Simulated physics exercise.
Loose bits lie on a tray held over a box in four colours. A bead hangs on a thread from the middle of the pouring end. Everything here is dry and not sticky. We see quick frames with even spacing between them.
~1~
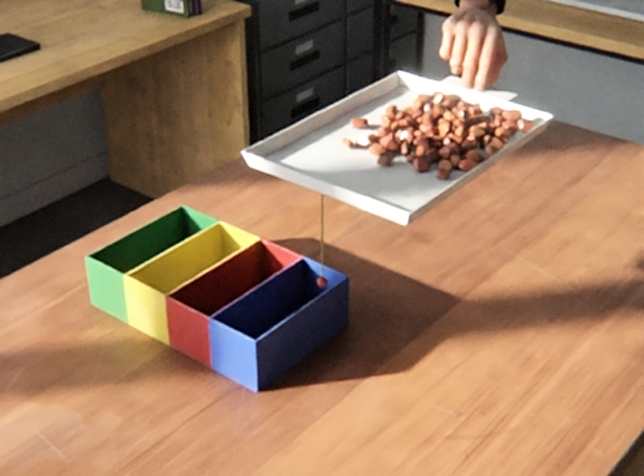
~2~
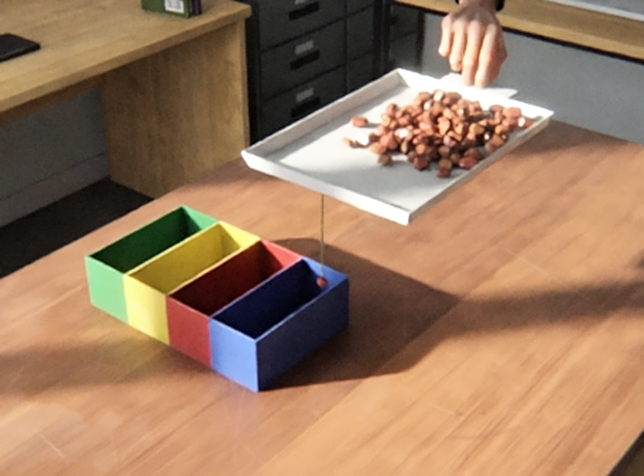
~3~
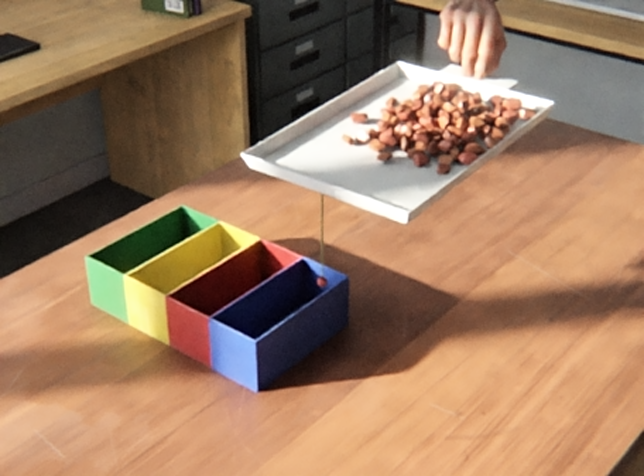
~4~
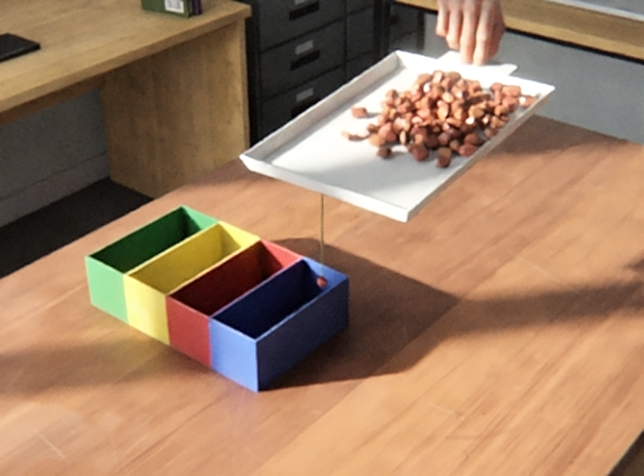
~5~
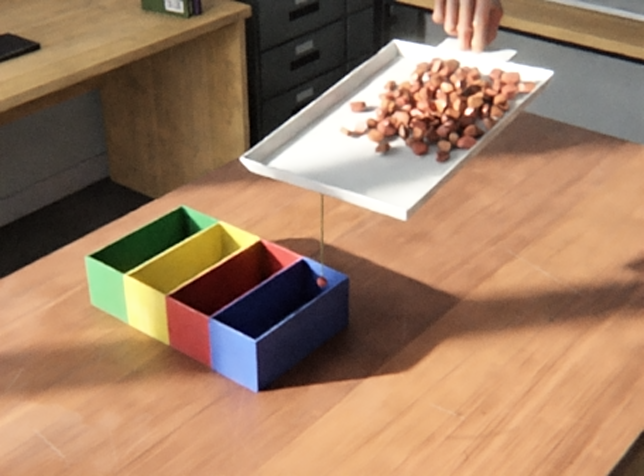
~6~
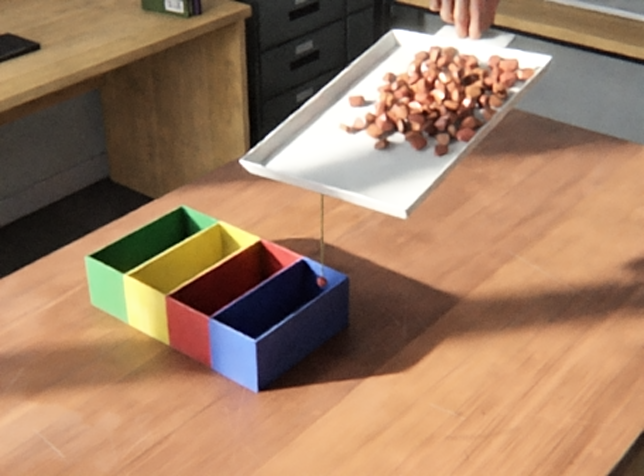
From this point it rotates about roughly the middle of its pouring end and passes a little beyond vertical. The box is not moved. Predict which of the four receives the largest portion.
The red one receives the largest portion.
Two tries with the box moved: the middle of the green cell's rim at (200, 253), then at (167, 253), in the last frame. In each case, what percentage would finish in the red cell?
30 and 50 %.
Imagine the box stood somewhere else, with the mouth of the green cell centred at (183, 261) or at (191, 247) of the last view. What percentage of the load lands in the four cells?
Some 90 percent, followed by some 90 percent.
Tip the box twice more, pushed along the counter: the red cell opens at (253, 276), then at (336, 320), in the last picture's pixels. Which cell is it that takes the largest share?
At the first place red, at the second that green cell.
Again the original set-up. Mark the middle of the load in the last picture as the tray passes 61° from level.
In the last view, the load is centred near (274, 182).
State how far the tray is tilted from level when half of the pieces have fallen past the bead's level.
Near 70 degrees.
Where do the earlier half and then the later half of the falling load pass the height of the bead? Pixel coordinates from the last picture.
First half (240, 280); second half (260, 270).
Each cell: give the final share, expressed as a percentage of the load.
So the green cell ends up with 0 % of the load, the yellow cell with 0 %, the red cell with 50 %, and the blue cell with 30 %.
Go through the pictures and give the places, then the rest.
In the first frame, corners of the pouring end at (250, 151) and (407, 210), level; middle of the load at (437, 133), bits of crushed brick; bead on its thread at (322, 282); green cell at (107, 285); yellow cell at (147, 305); red cell at (189, 327); blue cell at (233, 350).
In the second frame, corners of the pouring end at (249, 152) and (407, 209), level; middle of the load at (437, 131).
In the third frame, corners of the pouring end at (249, 153) and (407, 208), tipped barely, lowest at the left corner; middle of the load at (437, 125).
In the fourth frame, corners of the pouring end at (248, 155) and (406, 207), tipped a little, lowest at the left corner; middle of the load at (437, 116).
In the fifth frame, corners of the pouring end at (248, 157) and (405, 206), tipped a little, lowest at the left corner; middle of the load at (436, 107).
In the sixth frame, corners of the pouring end at (247, 159) and (403, 204), tipped a little, lowest at the left corner; middle of the load at (434, 99); green cell at (107, 285); yellow cell at (147, 305); red cell at (189, 327); blue cell at (233, 350).
Soon after the last picture, tray tipped steeply; about two thirds on the tray; a small part in the red cell; a stray few in the blue cell; about a quarter falling or outside the box.
A little later, tray tipped past a quarter turn; a small part on the tray; about a third in the red cell; about a quarter in the blue cell; a small part in the yellow cell; about a quarter falling or outside the box.
Later still, tray tipped past a quarter turn; about half in the red cell; about a quarter in the blue cell; a small part in the yellow cell; about a quarter falling or outside the box.
At rest, tray tipped past a quarter turn; about half in the red cell; about a quarter in the blue cell; a small part in the yellow cell; none in the green cell; about a quarter outside the box.
